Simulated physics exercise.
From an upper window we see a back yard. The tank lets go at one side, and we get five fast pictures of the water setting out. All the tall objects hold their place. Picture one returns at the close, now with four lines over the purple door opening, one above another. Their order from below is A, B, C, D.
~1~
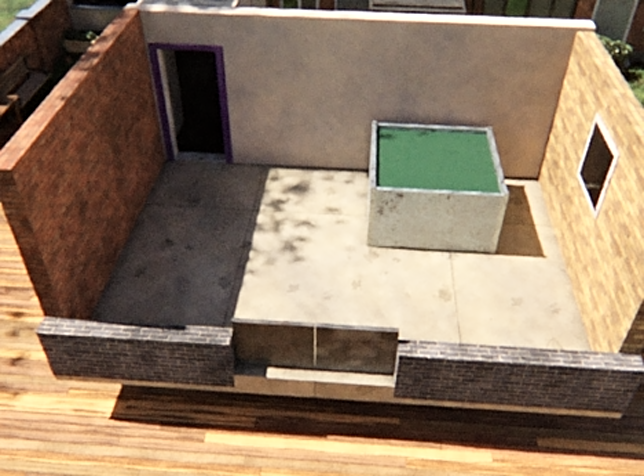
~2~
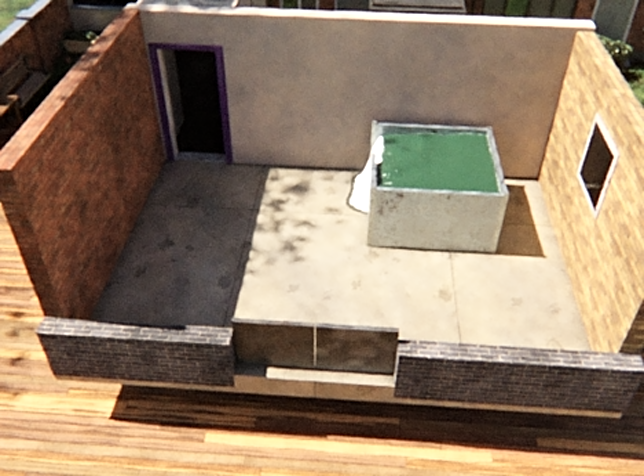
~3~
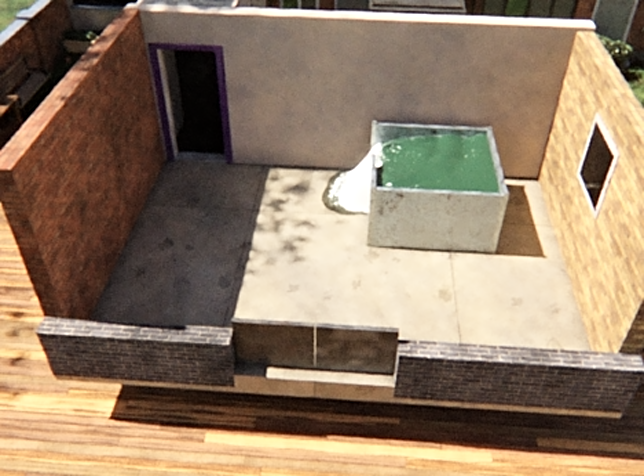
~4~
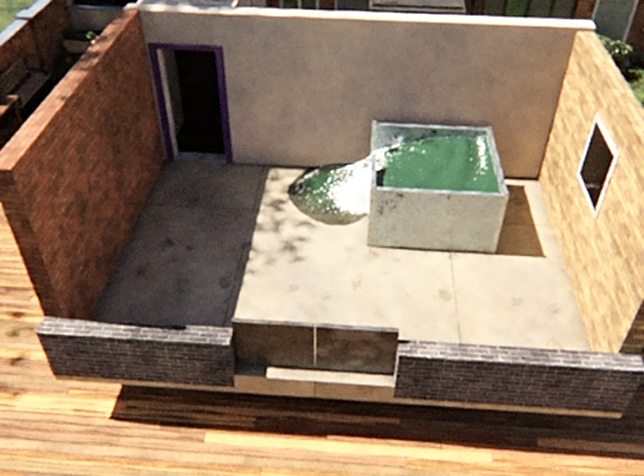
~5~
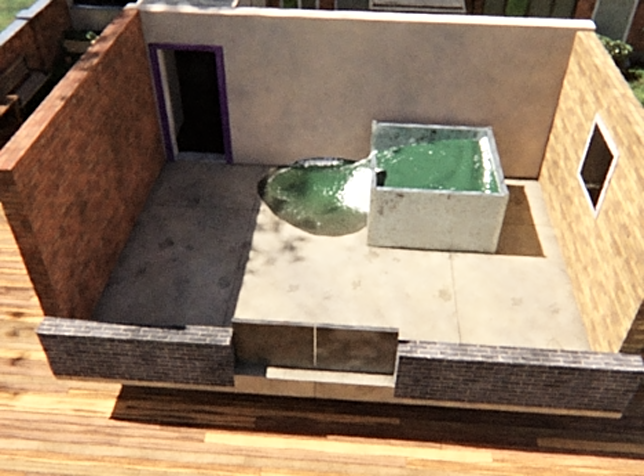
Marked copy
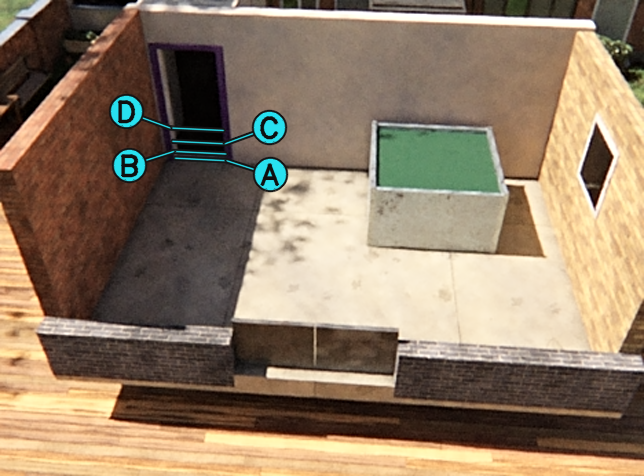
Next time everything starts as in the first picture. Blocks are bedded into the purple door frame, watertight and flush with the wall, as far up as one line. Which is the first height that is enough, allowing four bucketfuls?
I would pick line C.
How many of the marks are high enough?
Two.
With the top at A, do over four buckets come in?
Yes.
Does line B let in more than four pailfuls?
Yes, that goes wrong.
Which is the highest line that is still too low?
The answer is B.
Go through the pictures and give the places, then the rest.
In the first picture, water in the tank at rest, its middle at (434, 161); foot of the purple doorway at (201, 161); shut gate at (315, 331).
In the second picture, front seen at (359, 202), 1 % of the ground wet.
In the third picture, front seen at (329, 202), 3 % of the ground wet.
In the fourth picture, front seen at (293, 191), 7 % of the ground wet.
In the fifth picture, front seen at (265, 181), 11 % of the ground wet.
On the marked copy, A at (200, 159); B at (199, 152); C at (198, 142); D at (196, 129); from the bottom up A, B, C, D.
If A is chosen, dozens of bucketfuls pour in.
If B is chosen, about 11 bucketfuls get in.
If C is chosen, a bucket or two gets in.
If D is chosen, nothing gets over.
